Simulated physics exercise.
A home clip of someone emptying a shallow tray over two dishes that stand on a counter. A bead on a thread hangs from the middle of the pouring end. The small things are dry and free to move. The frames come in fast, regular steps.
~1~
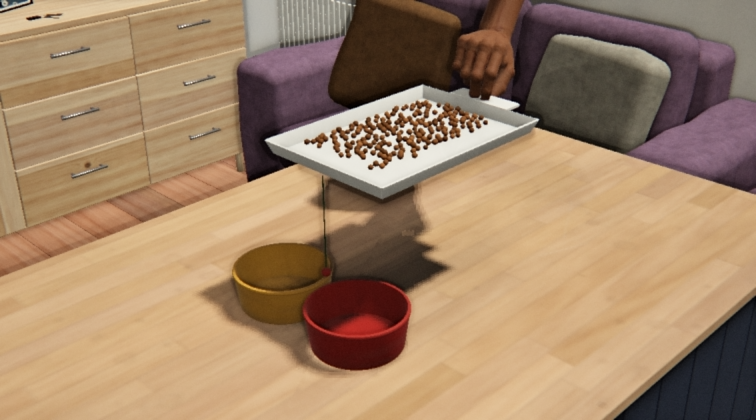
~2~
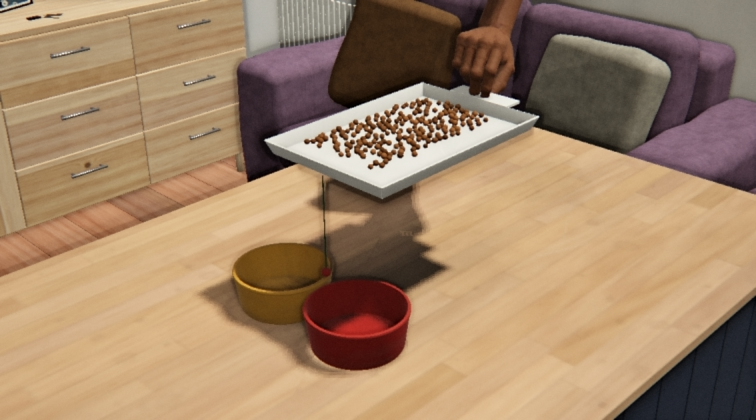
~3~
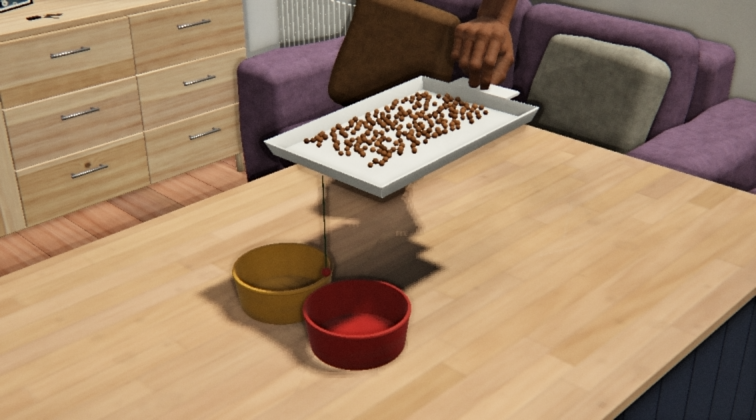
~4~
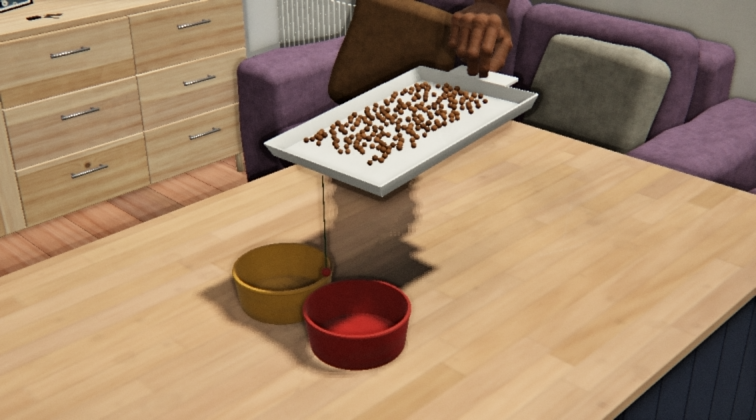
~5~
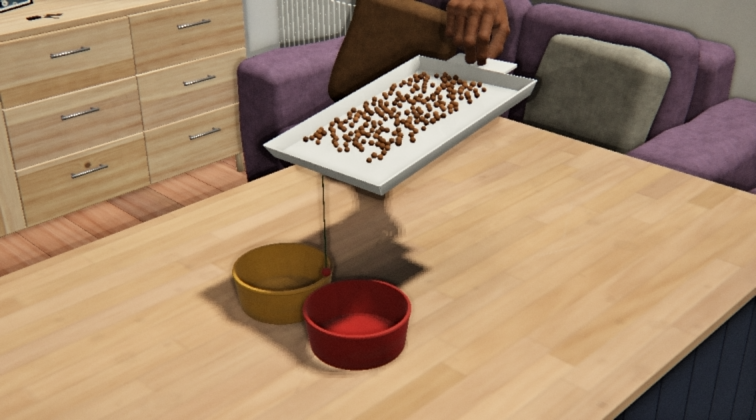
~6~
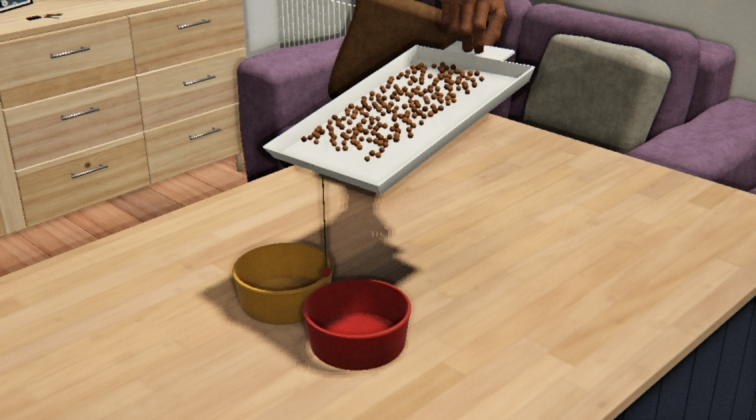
A hand slowly raised the back of a white tray of small brown balls, tilting it slightly toward its left front corner, above a yellow dish and a red dish on a wooden counter.
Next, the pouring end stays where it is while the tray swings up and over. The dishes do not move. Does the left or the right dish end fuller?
The left dish gets more.
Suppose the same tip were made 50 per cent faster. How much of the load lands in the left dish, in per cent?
About 70 per cent.
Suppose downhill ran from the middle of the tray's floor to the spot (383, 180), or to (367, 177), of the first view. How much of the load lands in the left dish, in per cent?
Roughly 0 per cent, and 0 per cent.
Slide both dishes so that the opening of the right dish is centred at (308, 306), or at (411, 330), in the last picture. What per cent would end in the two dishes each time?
Near 90 % and 20 %.
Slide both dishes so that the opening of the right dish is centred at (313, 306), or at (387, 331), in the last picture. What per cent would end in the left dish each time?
Near 80 % and 40 %.
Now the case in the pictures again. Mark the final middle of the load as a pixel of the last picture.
Close to (271, 299).
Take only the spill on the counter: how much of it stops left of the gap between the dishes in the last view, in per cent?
Near 100 %.
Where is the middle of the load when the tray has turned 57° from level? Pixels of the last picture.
At about (297, 151).
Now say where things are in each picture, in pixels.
Corners of the pouring end near (273, 140) and (382, 184), level; middle of the load near (401, 132), cereal balls; left dish near (246, 299); right dish near (319, 343); bead on its thread near (326, 272), in the first picture.
Corners of the pouring end near (273, 140) and (382, 184), level; middle of the load near (401, 131), in the second picture.
Corners of the pouring end near (273, 141) and (381, 183), tipped barely, lowest at the left corner; middle of the load near (401, 127), in the third picture.
Corners of the pouring end near (272, 142) and (380, 182), tipped a little, lowest at the left corner; middle of the load near (400, 120), in the fourth picture.
Corners of the pouring end near (271, 144) and (379, 181), tipped a little, lowest at the left corner; middle of the load near (399, 114), in the fifth picture.
Corners of the pouring end near (271, 145) and (378, 180), tipped a little, lowest at the left corner; middle of the load near (397, 108); left dish near (246, 299); right dish near (319, 343), in the sixth picture.
Shortly afterwards, tray tipped steeply; the bulk on the tray; only a few in the left dish; only a few outside both; a little in the air.
Next, tray tipped right over; a little on the tray; near two thirds in the left dish; a little outside both; near a quarter in the air.
Some moments later, tray tipped past a quarter turn; the bulk in the left dish; near a quarter outside both.
In the end, tray tipped past a quarter turn; none at all in the right dish; the bulk in the left dish; near a quarter outside both.
